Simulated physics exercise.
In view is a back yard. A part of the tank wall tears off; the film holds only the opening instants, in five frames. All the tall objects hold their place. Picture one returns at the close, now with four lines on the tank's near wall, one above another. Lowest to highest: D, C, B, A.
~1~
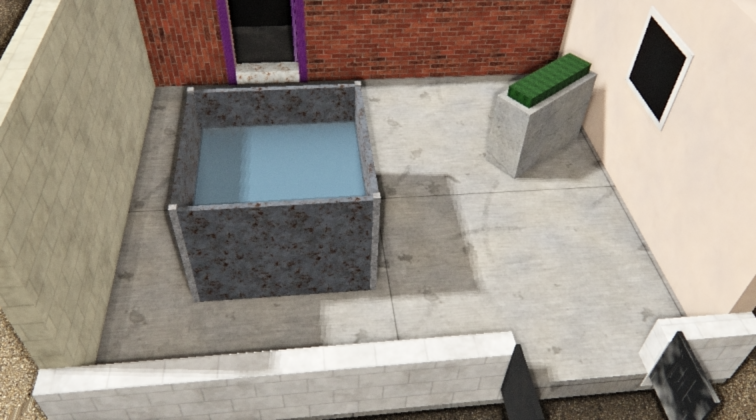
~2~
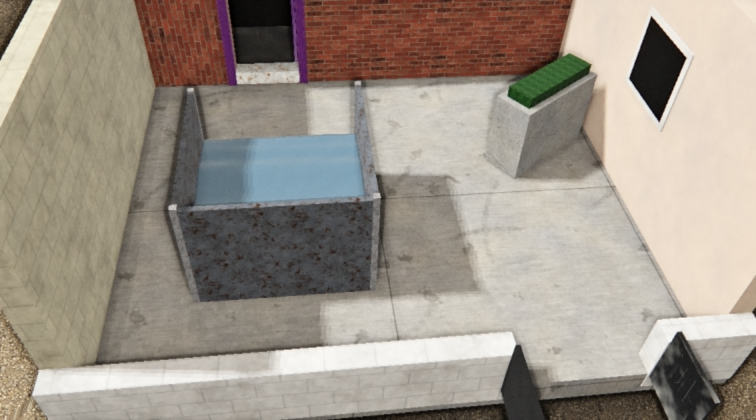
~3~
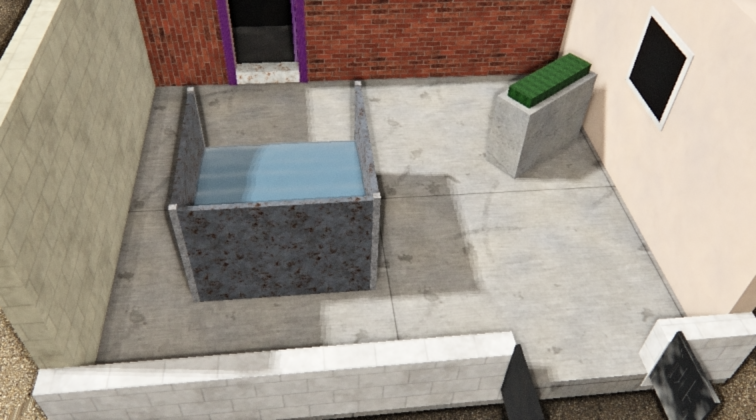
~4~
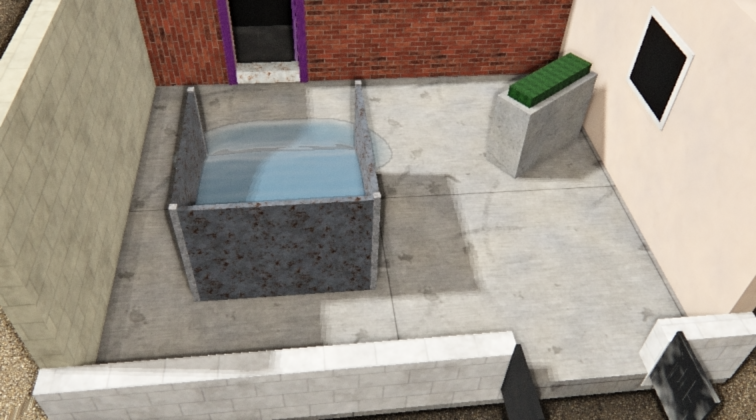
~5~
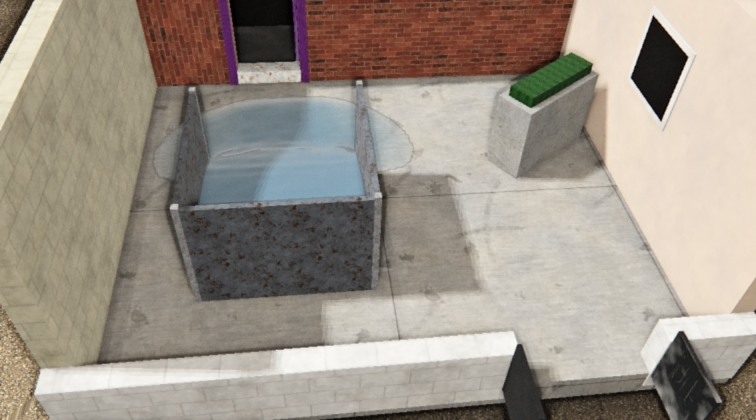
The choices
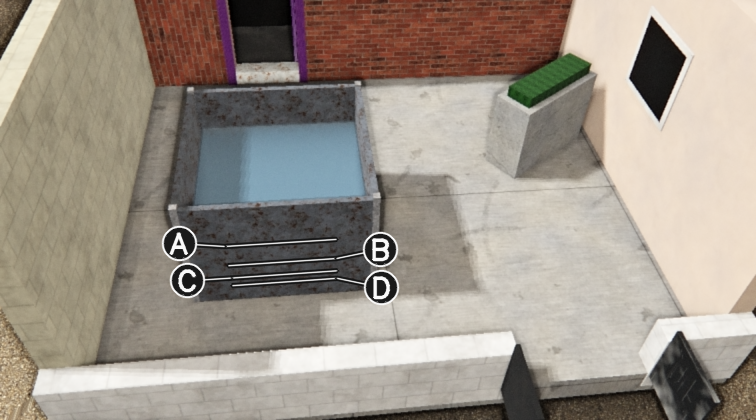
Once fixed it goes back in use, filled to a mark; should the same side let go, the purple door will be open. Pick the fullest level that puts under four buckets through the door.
Choose C.
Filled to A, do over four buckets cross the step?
Yes, it does.
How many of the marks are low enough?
Two of them.
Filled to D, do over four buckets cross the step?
No, not at all.
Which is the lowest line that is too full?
That would be B.
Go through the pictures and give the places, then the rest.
Water in the tank at rest, its middle at (279, 174); foot of the purple doorway at (269, 83); open gate at (587, 322), in the first picture.
Water covers 2 % of the ground, its front hidden from here, in the second picture.
Water covers 5 % of the ground, its front hidden from here, in the third picture.
Front seen at (375, 137), 10 % of the ground wet, in the fourth picture.
Front seen at (386, 120), 17 % of the ground wet, in the fifth picture.
On the marked copy, A at (280, 242); B at (283, 262); C at (284, 274); D at (285, 281); from the bottom up D, C, B, A.
With A, dozens of bucketfuls pour in.
With B, about 11 bucketfuls get in.
With C, a bucket or two gets in.
With D, nothing gets over.
